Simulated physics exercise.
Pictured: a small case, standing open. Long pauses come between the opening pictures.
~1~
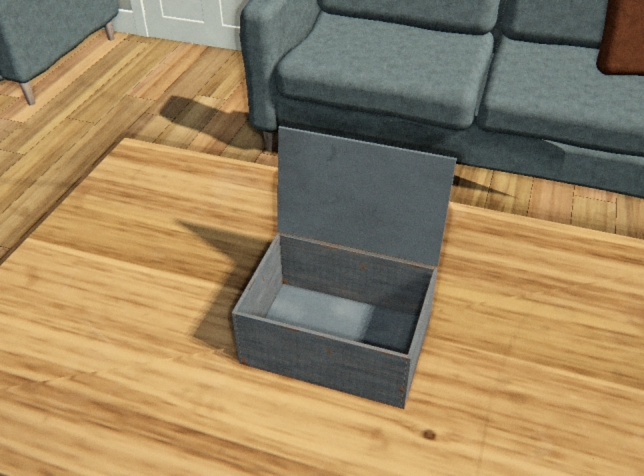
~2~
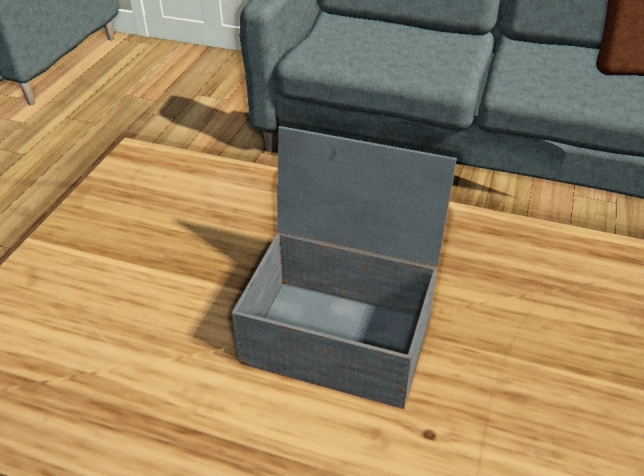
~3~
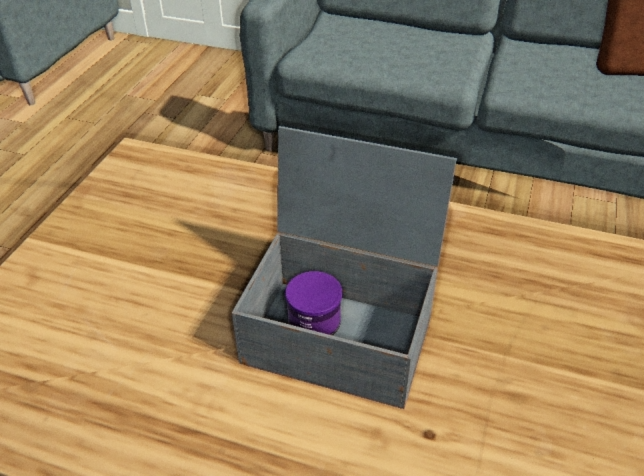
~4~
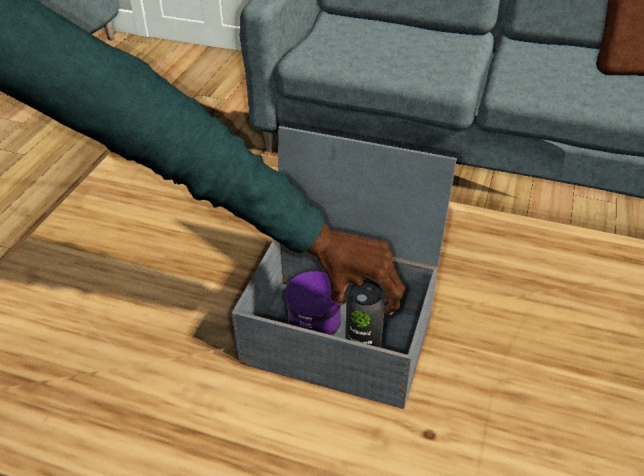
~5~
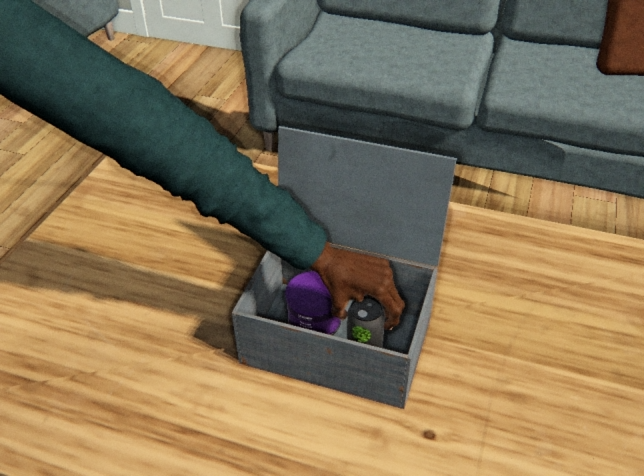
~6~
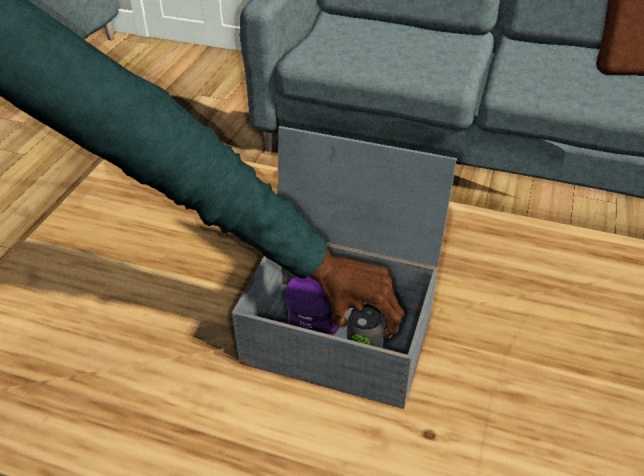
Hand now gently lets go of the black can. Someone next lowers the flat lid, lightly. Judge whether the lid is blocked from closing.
I'd say the lid ends up open there.
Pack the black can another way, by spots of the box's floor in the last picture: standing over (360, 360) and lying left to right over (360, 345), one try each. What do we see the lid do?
First time it won't go down, and next time it drops into place.
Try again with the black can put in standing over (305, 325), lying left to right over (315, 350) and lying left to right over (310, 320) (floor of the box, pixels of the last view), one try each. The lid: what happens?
The lid stays partly open the first time, goes all the way down the second time and stays partly open the third time.
Then, 1.60 s past the last view, lid 57° above the rim.
Then, 2.10 s past the last view, lid 9° above the rim.
Finally, lid 9° above the rim; both still in place. Final places as the last picture's camera would see them, black can near (365, 346).
